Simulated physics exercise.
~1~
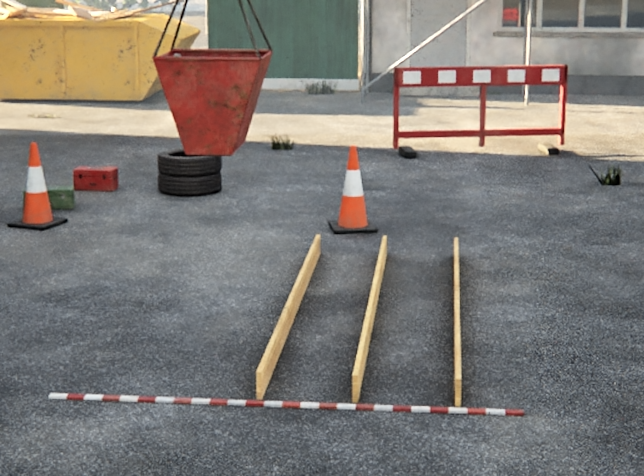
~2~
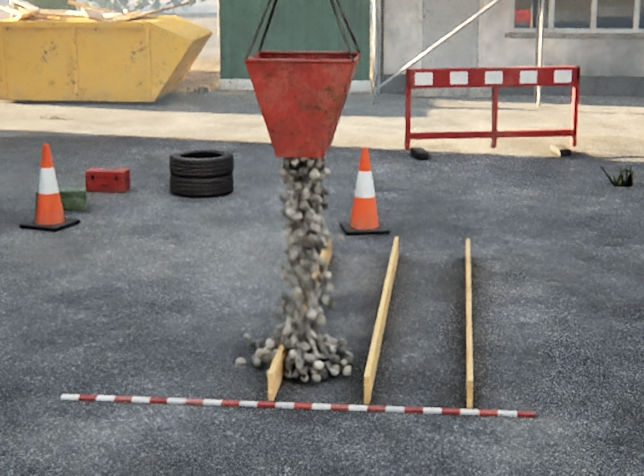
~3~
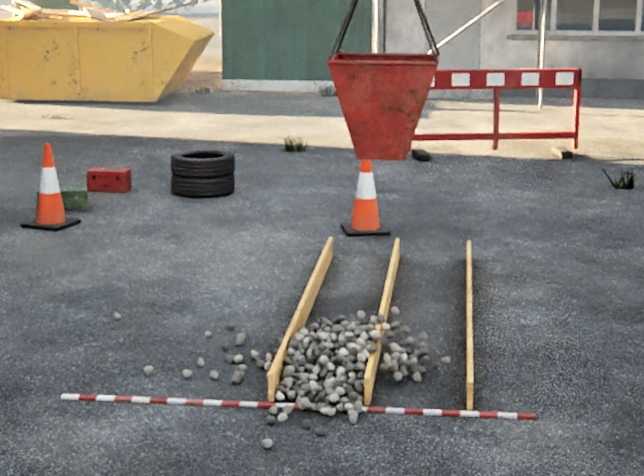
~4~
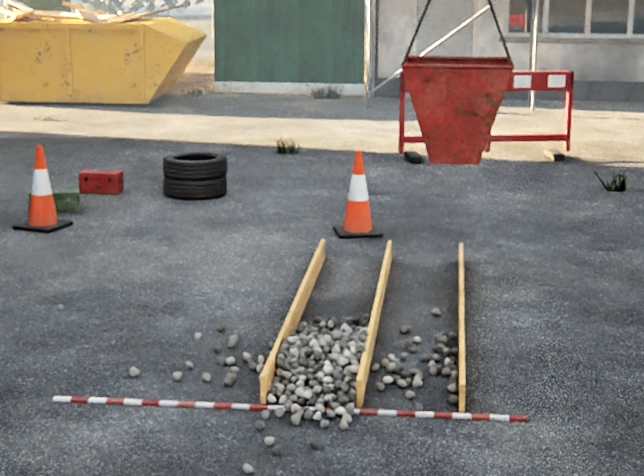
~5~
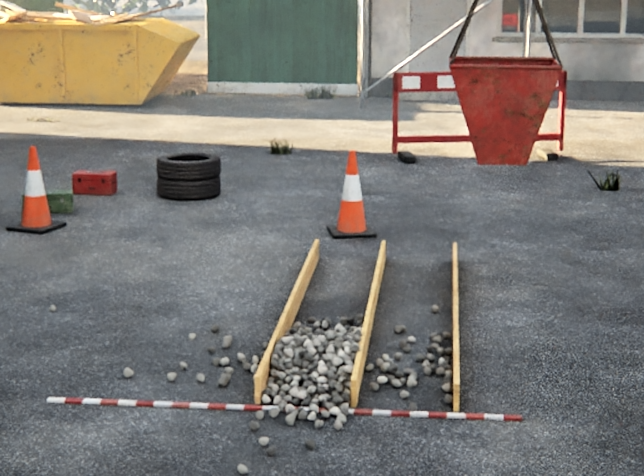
A red hopper swings rightwards, dropping grey stones that settle mostly in the left bay.
